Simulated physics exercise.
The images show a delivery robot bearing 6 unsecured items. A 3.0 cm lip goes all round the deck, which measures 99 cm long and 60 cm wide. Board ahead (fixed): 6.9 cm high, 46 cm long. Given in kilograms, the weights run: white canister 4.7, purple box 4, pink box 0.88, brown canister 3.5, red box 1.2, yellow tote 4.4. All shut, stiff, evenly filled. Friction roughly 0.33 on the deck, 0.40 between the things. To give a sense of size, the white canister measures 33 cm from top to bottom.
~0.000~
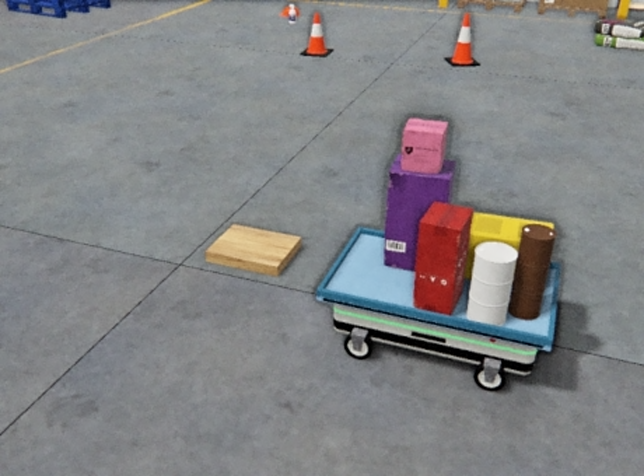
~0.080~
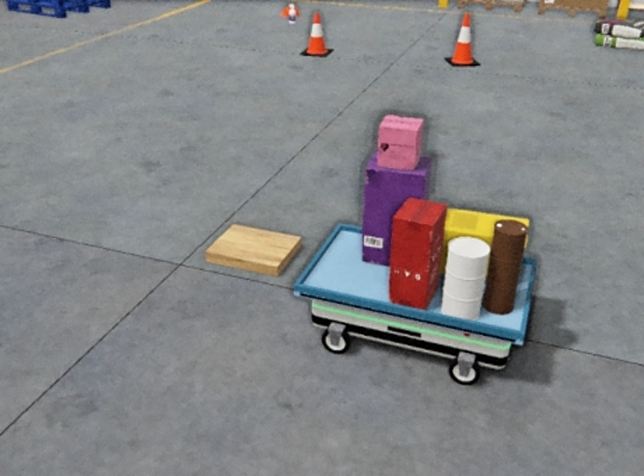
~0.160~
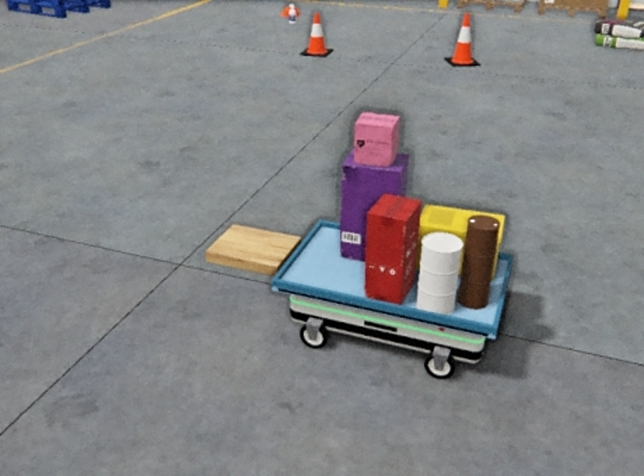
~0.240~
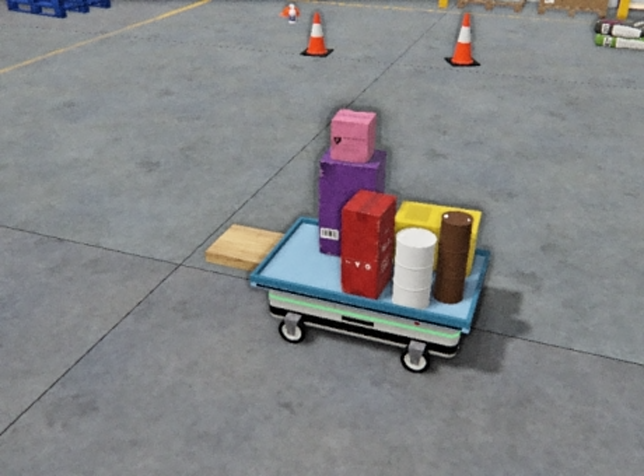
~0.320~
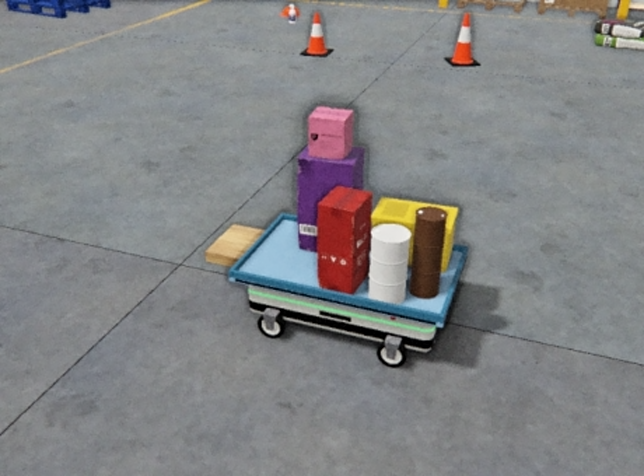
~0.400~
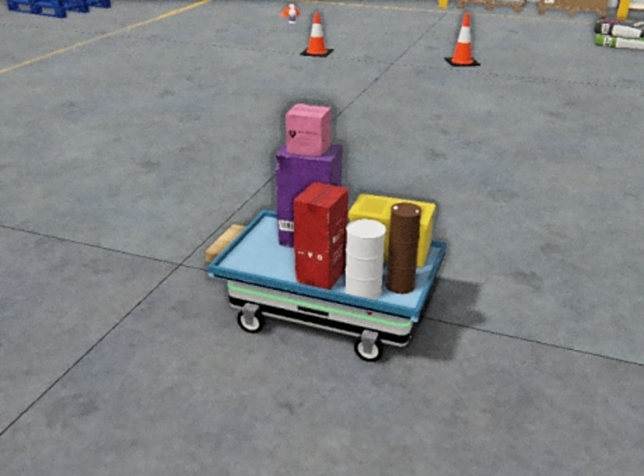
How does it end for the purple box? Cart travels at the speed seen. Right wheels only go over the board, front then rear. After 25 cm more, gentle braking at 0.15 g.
The purple box ends up knocked down.
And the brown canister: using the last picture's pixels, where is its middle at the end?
It settles somewhere near (28, 171).
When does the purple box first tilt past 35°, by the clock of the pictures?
At around 0.8 seconds on the pictures' clock.
Around 0.80 s, cart has run 112 cm; purple box at 38° to upright near (218, 177); pink box at 42° to upright; red box at 16° to upright.
Around 1.30 s, cart has run 182 cm; pink box and red box now off the deck; purple box at 52° to upright near (73, 171); brown canister at 11° to upright.
Around 1.80 s, cart has run 240 cm; purple box at 58° to upright; brown canister at 8° to upright; white canister at 8° to upright.
Finally (3.7 s), off the deck and tipped over, pink box and red box; on their side or leaning hard on the deck, purple box; not toppled but over 10 cm from the start, brown canister; the other 2 still in place (within 10 cm).
